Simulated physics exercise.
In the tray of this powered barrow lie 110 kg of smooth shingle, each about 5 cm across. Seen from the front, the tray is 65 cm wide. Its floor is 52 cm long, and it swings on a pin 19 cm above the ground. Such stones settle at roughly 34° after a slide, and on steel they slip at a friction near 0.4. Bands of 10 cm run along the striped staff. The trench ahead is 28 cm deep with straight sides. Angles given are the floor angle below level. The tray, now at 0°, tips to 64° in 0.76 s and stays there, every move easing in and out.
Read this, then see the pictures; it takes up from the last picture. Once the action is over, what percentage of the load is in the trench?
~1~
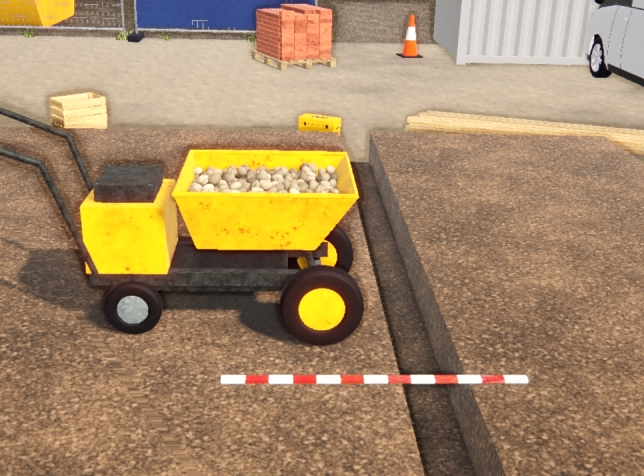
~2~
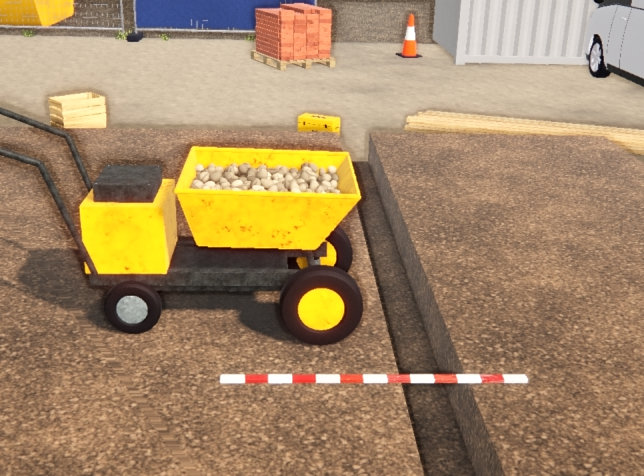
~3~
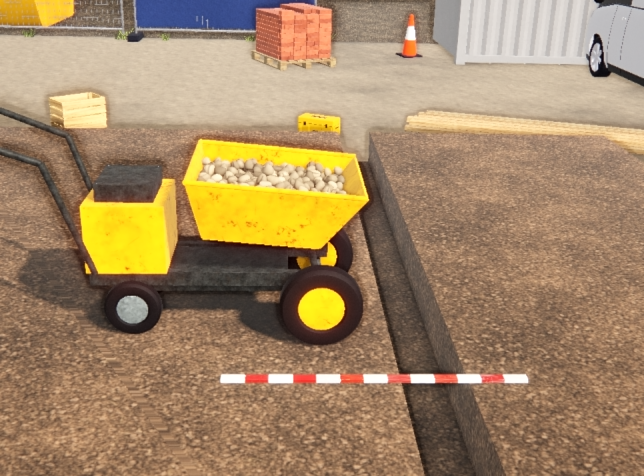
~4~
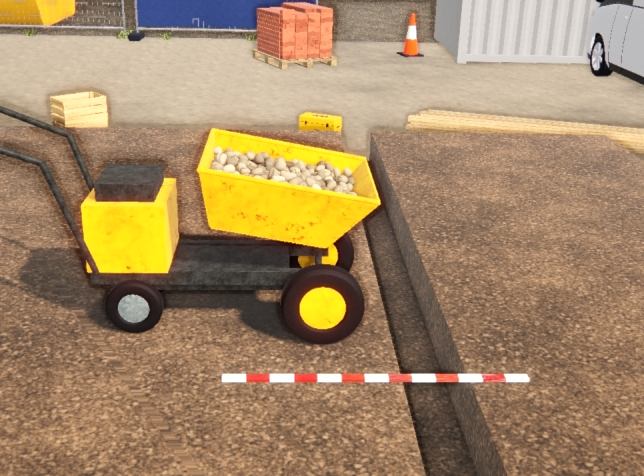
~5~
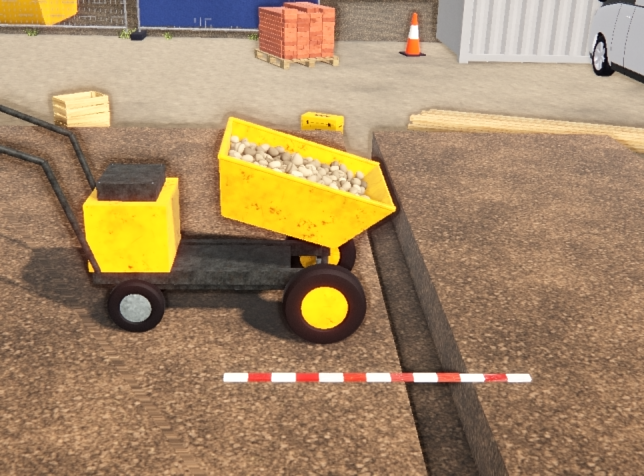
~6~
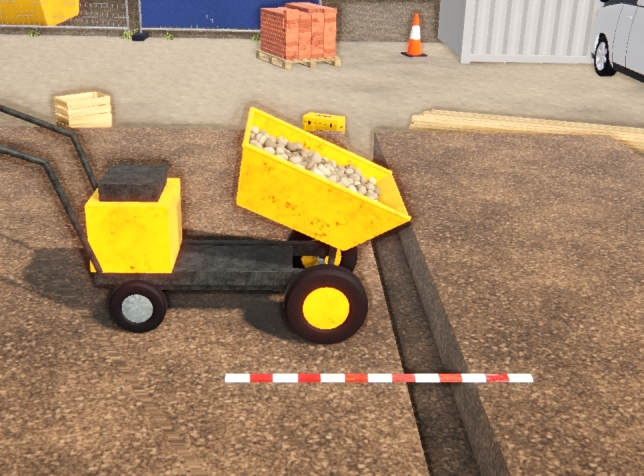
About 24 in every hundred.
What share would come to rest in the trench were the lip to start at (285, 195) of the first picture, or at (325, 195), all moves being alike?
First place: Near 75%; second place: Near 45%.
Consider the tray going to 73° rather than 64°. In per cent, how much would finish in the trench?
Expect roughly 20 per cent.
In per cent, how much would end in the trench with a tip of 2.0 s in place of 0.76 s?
About 40%.
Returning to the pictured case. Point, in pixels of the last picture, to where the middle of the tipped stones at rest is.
Roughly (491, 310), I'd say.
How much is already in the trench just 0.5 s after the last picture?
0 per cent or so by then.
Then, 0.2 s after the last picture the floor is at 54°, 100 % in the tray; the foremost stones are at (430, 245).
Then, 0.5 s after the last picture the floor is at 64°, 74 % in the tray, 2 % in the trench, 24 % past the trench; the foremost stones are at (512, 316).
Then, 0.9 s after the last picture the floor is at 64°, 37 % in the tray, 2 % in the trench, 62 % past the trench; the foremost stones are at (619, 307).
Then, 2.8 s after the last picture the floor is at 64°, 9 % in the tray, 24 % in the trench, 67 % past the trench; the foremost stones are past the picture's edge.
